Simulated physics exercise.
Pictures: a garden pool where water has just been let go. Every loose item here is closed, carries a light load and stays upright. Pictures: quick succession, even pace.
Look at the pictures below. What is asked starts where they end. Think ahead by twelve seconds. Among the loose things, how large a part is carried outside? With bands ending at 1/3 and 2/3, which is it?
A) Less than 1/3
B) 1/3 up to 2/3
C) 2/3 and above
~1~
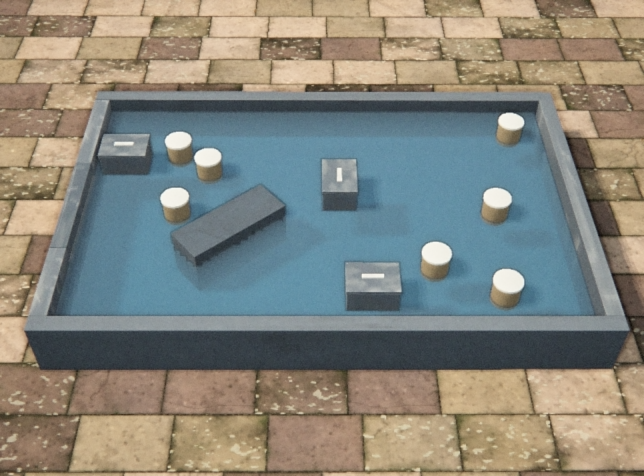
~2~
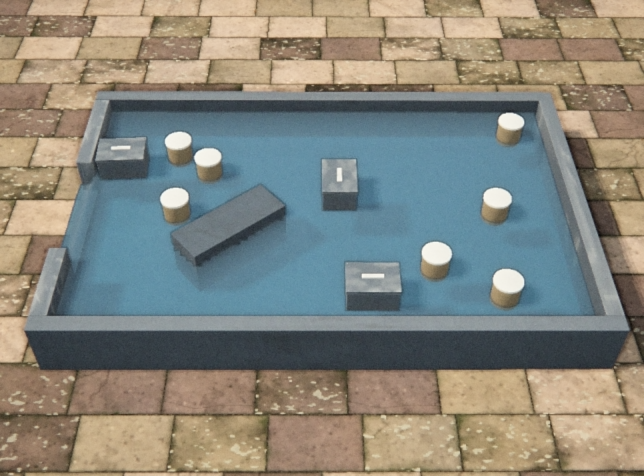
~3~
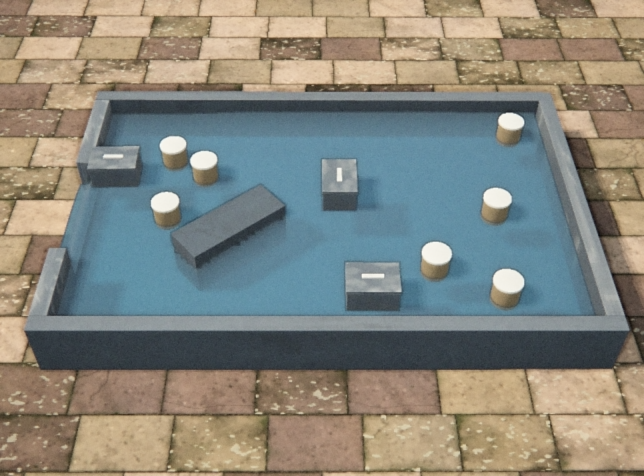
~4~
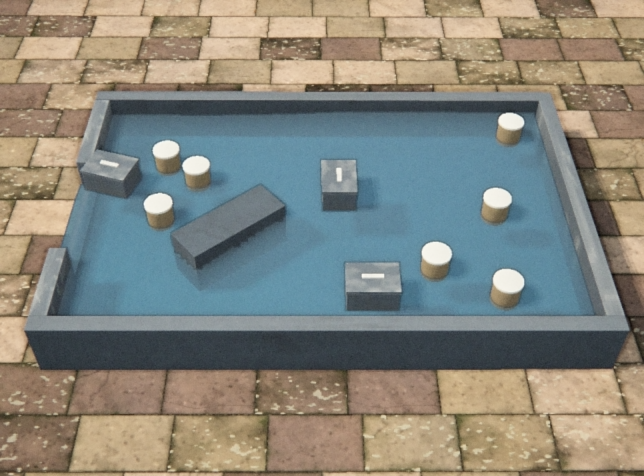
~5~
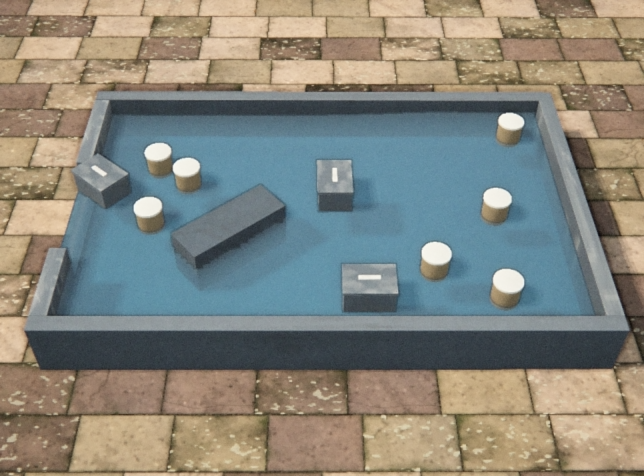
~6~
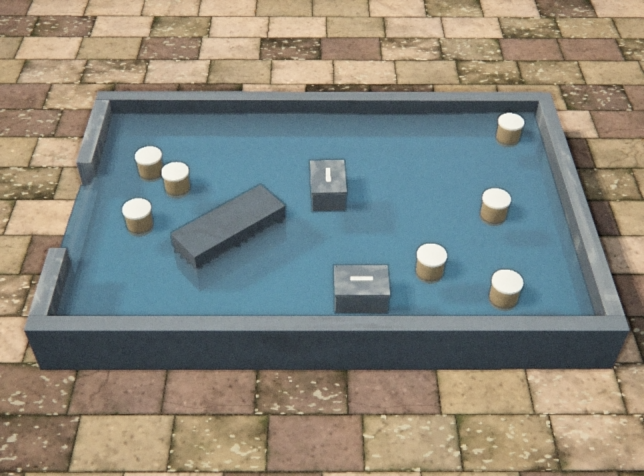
1/3 up to 2/3.
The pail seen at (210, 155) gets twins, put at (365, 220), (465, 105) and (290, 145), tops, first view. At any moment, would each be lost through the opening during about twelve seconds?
Here's how it goes, in order: Does not get out, then does not get out, then gets out.
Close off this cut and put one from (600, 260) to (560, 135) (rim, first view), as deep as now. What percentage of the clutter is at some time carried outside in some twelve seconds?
I'd put it at 40 %.
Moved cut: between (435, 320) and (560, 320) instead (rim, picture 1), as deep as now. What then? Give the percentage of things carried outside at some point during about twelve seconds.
40 in a hundred or thereabouts.
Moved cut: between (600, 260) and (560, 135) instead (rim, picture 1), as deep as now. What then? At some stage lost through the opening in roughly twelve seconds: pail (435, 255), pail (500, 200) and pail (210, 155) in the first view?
Lost - lost - retained.
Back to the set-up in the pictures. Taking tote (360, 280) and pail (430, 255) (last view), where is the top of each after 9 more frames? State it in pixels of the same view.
They should end up near (323, 284) and (404, 258) respectively.
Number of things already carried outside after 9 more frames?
4 in all.
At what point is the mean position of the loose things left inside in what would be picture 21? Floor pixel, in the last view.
The mean position lies close to (389, 252).
A moment on, 1 of 10 are out; 9 afloat.
Next, 4 of 10 are out; 6 afloat.
Later, 4 of 10 are out; 6 afloat.
In the end, 4 of 10 are out; 6 afloat.
